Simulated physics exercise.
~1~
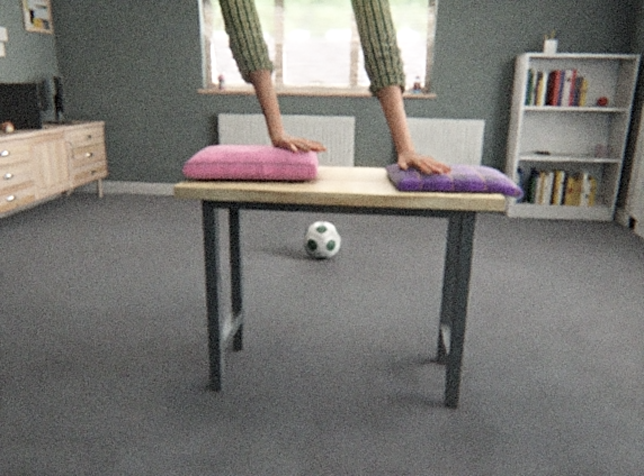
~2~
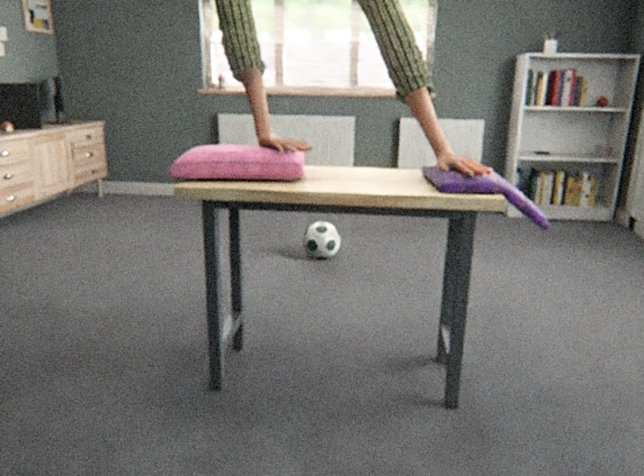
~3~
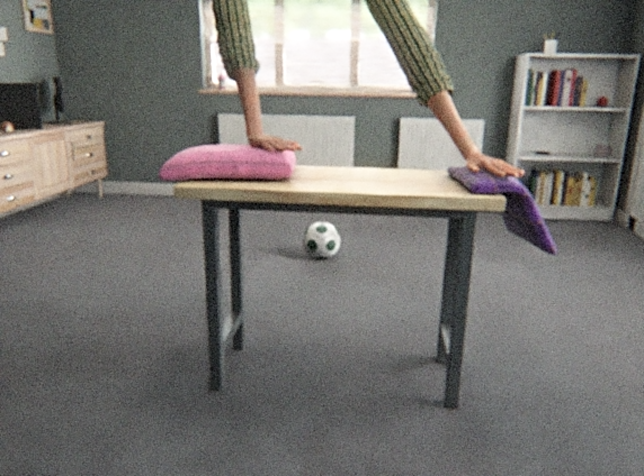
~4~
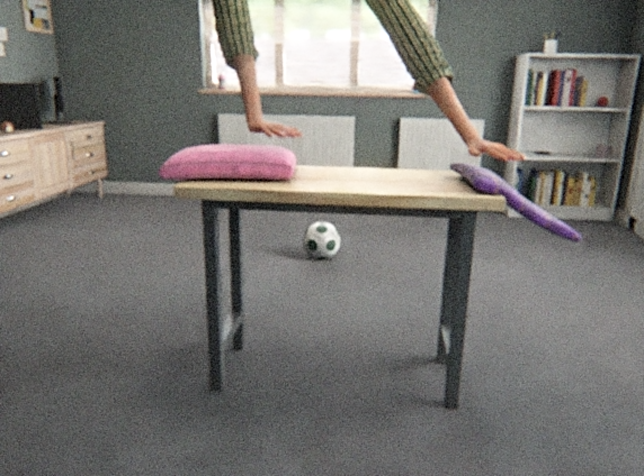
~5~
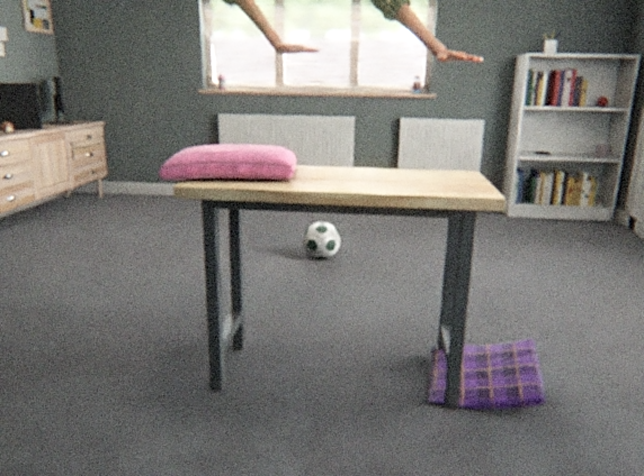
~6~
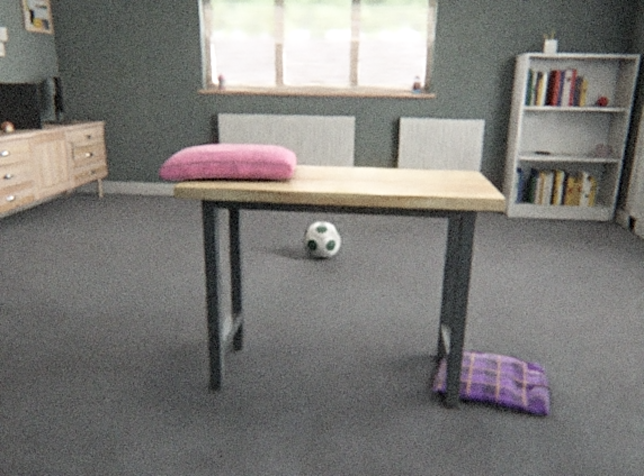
To begin with, two hands in green knitted sleeves press down on a pink pillow and a purple seat pad lying on a wooden-topped side table. The hands spread apart, sliding the pillow toward the left end and the pad toward the right, where its outer part bends down over the edge. Then the hands lift and draw back, leaving the pillow in place while the pad tips off the right end. It drops to the carpet beside the table leg and settles flat. The pink pillow stays on top, slightly overhanging the left end.
